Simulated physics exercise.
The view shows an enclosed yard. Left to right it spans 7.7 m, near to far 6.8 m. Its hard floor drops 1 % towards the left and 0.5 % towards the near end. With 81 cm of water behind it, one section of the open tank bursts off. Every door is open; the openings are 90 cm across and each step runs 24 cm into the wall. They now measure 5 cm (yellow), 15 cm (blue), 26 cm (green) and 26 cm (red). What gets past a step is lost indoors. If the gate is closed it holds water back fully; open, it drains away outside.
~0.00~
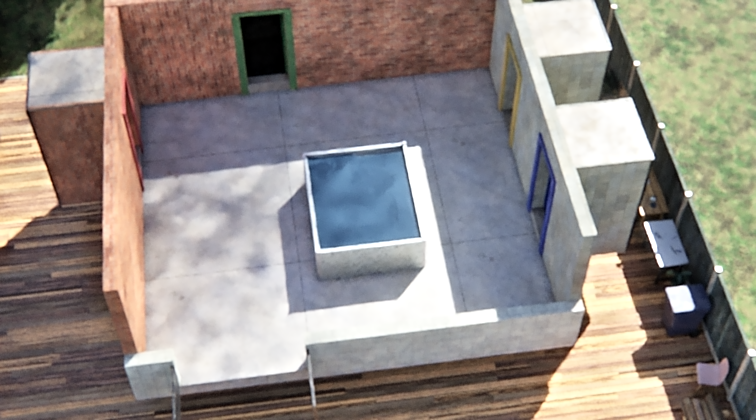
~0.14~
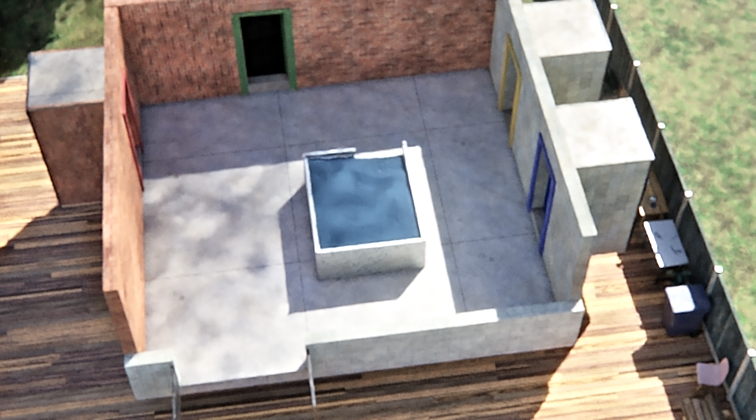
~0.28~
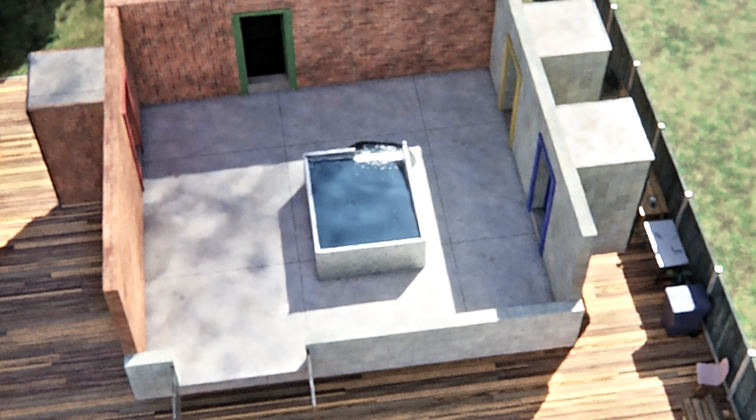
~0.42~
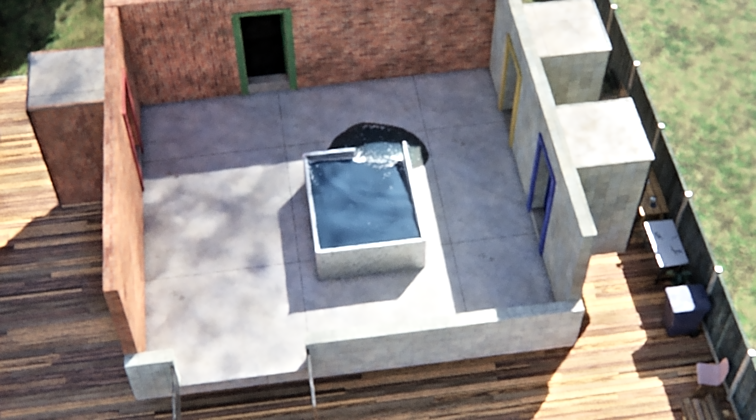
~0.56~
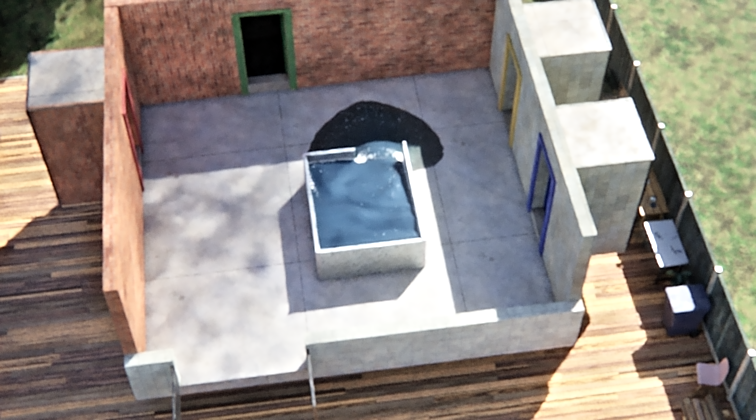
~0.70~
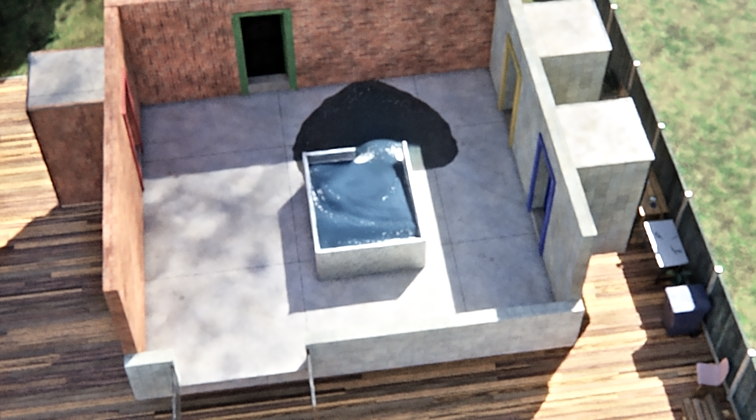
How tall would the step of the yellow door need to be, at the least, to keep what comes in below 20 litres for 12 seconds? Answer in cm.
Close to 10.5 cm is just enough.
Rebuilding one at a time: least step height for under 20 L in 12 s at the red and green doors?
Roughly 11.5 cm at red and 11.0 cm at green.
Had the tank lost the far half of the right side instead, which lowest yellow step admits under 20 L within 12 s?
Some 25 cm.
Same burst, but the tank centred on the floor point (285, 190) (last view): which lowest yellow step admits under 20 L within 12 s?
Some 13.0 cm.
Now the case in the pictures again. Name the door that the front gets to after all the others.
Last comes the blue one.
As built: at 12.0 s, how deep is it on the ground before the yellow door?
Roughly 5.5 cm deep.
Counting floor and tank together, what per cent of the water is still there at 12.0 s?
About 86 per cent.
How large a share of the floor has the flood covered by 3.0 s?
About 30 per cent.
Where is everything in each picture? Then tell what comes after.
The first picture shows still water, 81 cm deep, in the open tank at (363, 198); the yellow door at (510, 94) is dry.
In the second picture, the front is at a hidden place, 0.3 m from the gap on the far side; 0.3 m2 of floor is wet, 81 cm left at the back.
In the third picture, water pours out on the far side and has run 0.9 m, to (358, 146); about 12 cm deep outside, 81 cm at the back.
In the fourth picture, the gap is on the far side, the front 1.4 m out at (358, 127); the back of the open tank holds 81 cm.
In the fifth picture, the front is at (357, 106), 2.0 m from the gap on the far side; 3.9 m2 of floor is wet, 81 cm left at the back.
In the sixth picture, water pours out on the far side and has run 2.7 m, to (361, 83); about 5 cm deep outside, 75 cm at the back; the yellow door at (510, 94), 3.0 m from the gap, is still 1.3 m from the nearest water.
After 1.4 s water covers 20 % of the floor, deepest (46 cm) near (380, 172); it has not reached the yellow door.
After 3.0 s water covers 30 % of the floor, deepest (34 cm) near (485, 71); 12 cm at the yellow door, 11 litres in over its 5 cm step.
After 12.0 s water covers 95 % of the floor, deepest (16 cm) near (147, 378); 5 cm at the yellow door, 109 litres in over its 5 cm step.
At the yellow door as built, the water arrived by 1.8 s and peaked near 13 cm at 2.8 s.
With a step of 9.5 cm, 30 litres would have come in within the 12 s; with 13 cm, 6 litres. So under 20 litres takes about 10.5 cm.
